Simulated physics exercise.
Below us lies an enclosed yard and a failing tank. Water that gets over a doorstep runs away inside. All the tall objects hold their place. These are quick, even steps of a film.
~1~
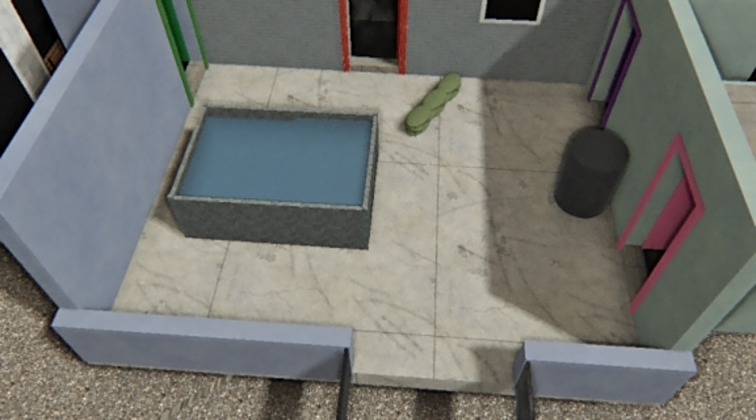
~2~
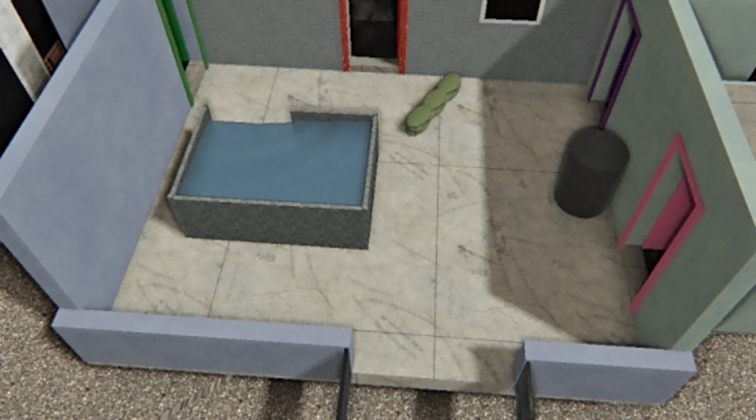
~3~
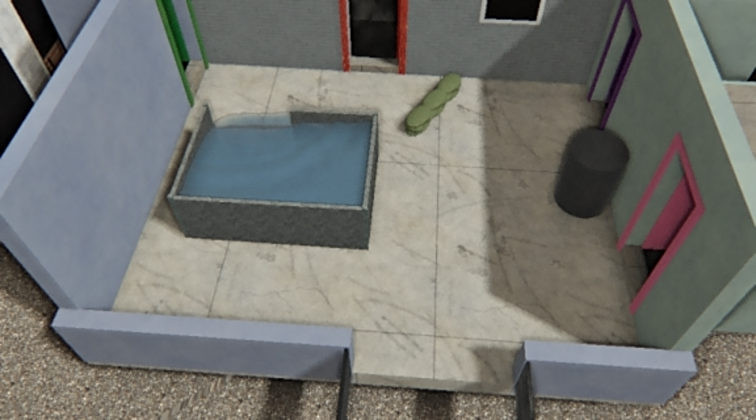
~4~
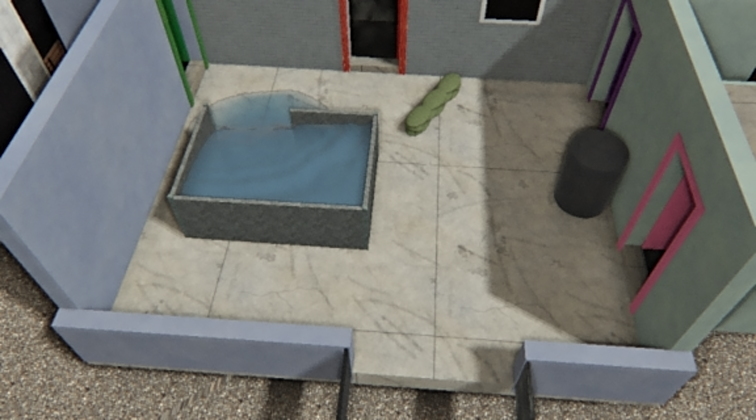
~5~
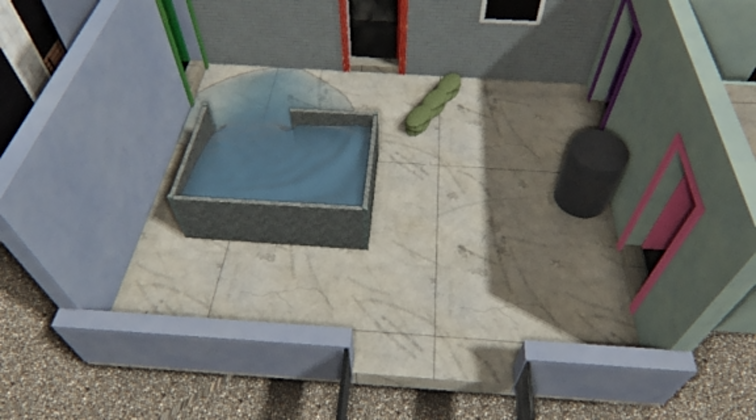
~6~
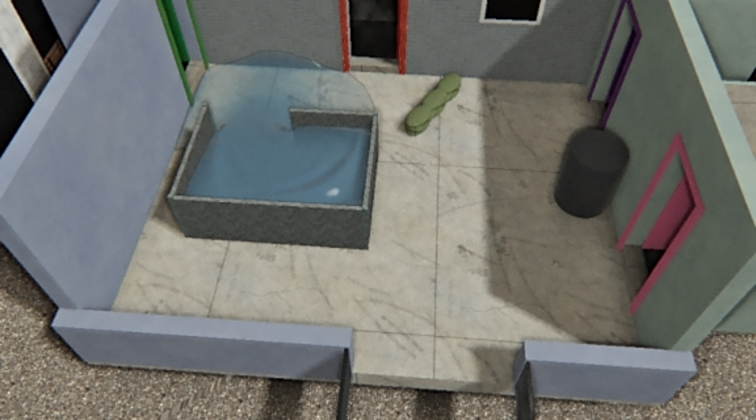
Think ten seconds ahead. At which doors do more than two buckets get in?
In the end: The green door lets in a lot; the red door lets in a lot; the purple door lets in a lot; the pink door admits no more than that.
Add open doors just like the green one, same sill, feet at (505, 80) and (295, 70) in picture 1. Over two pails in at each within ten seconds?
One after the other: Takes less, lets more in.
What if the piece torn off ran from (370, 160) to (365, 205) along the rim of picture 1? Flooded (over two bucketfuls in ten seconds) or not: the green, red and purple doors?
One by one: Green holds, red lets less in, purple lets more in.
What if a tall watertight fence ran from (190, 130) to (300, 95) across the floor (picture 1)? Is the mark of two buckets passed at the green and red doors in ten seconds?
In short: Green holds, red lets more in.
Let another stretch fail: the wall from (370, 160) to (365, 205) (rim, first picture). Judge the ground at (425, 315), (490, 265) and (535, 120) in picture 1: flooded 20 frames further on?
As listed: Flooded, covered, flooded.
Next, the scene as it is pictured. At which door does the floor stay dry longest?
Last comes the one in pink.
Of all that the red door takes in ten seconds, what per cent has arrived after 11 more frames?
I make it 10 per cent.
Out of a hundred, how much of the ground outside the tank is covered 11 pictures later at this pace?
Near 25 in a hundred.
A moment on, water covers 20 % of the floor; the green door under two buckets in, the red door under two buckets in, the purple door not reached, the pink door not reached.
Next, water covers 25 % of the floor; the green door far over two buckets in, the red door under two buckets in, the purple door not reached, the pink door not reached.
Then, water covers 50 % of the floor; the green door far over two buckets in, the red door under two buckets in, the purple door under two buckets in, the pink door not reached.
Later, water covers 85 % of the floor; the green door far over two buckets in, the red door over two buckets in, the purple door far over two buckets in, the pink door wet at the sill, nothing in.
In the end, water covers 95 % of the floor; the green door far over two buckets in, the red door far over two buckets in, the purple door far over two buckets in, the pink door wet at the sill, nothing in.
